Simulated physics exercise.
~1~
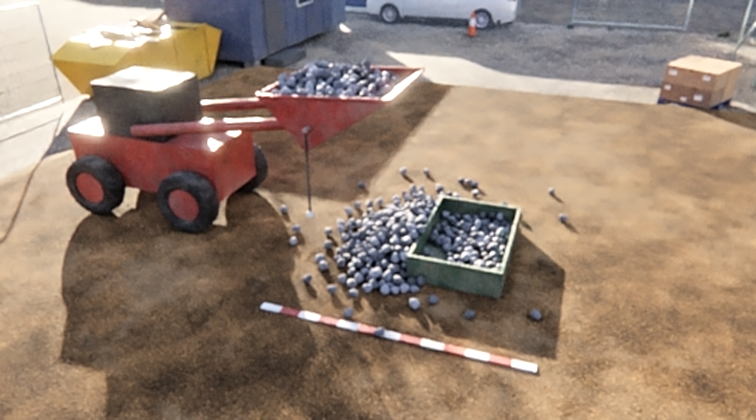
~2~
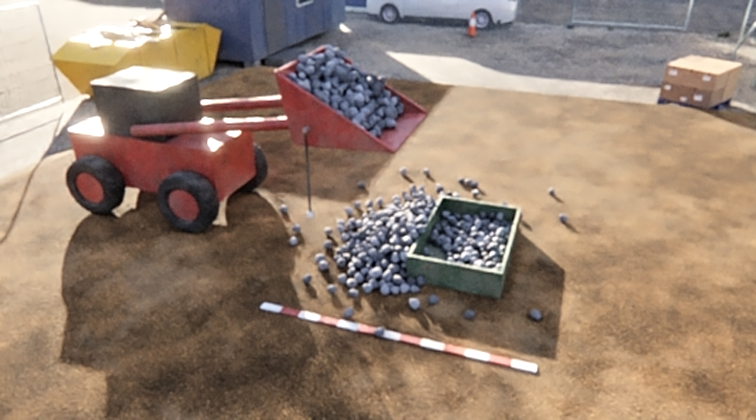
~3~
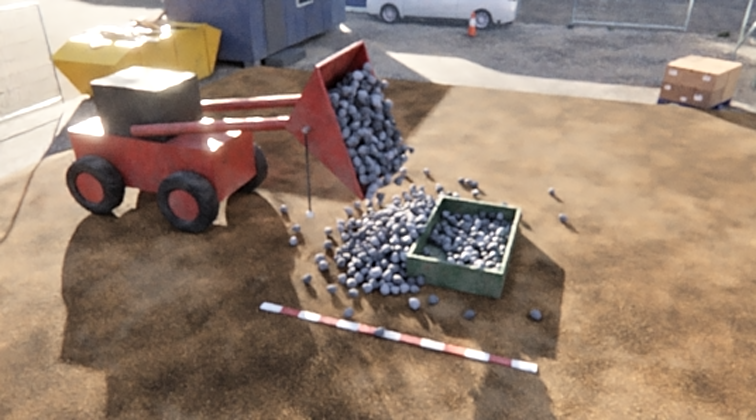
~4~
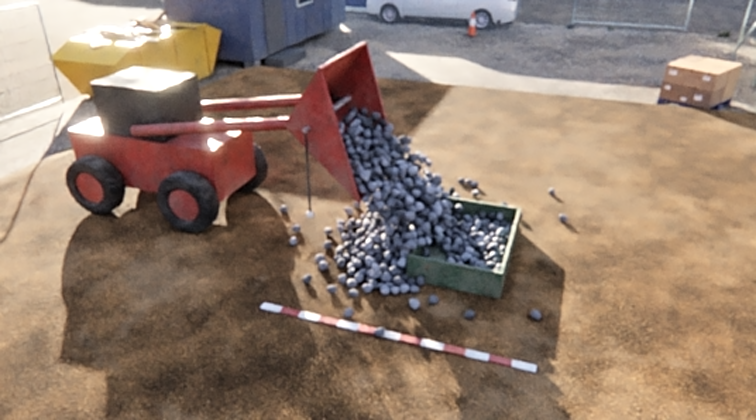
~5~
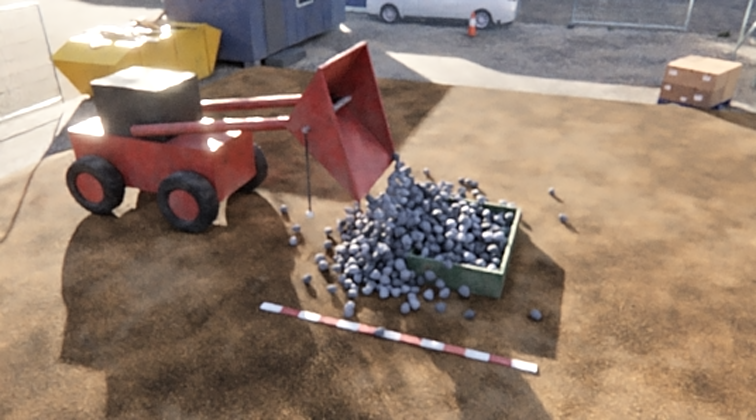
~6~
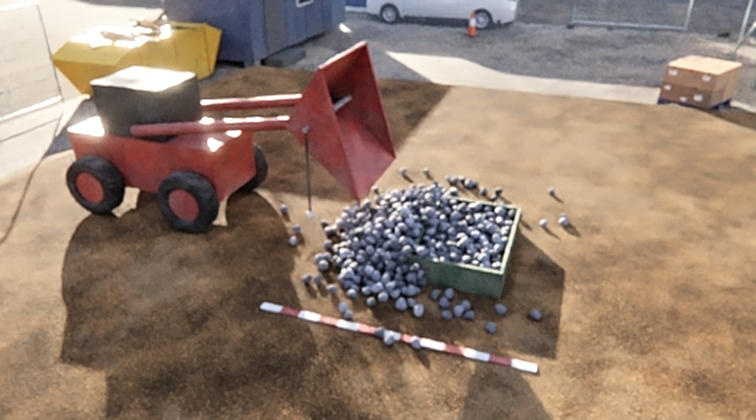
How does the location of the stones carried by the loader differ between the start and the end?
At the start they are held up in the red bucket, and at the end they lie lower down, heaped on the ground and in the green bin with the earlier stones.
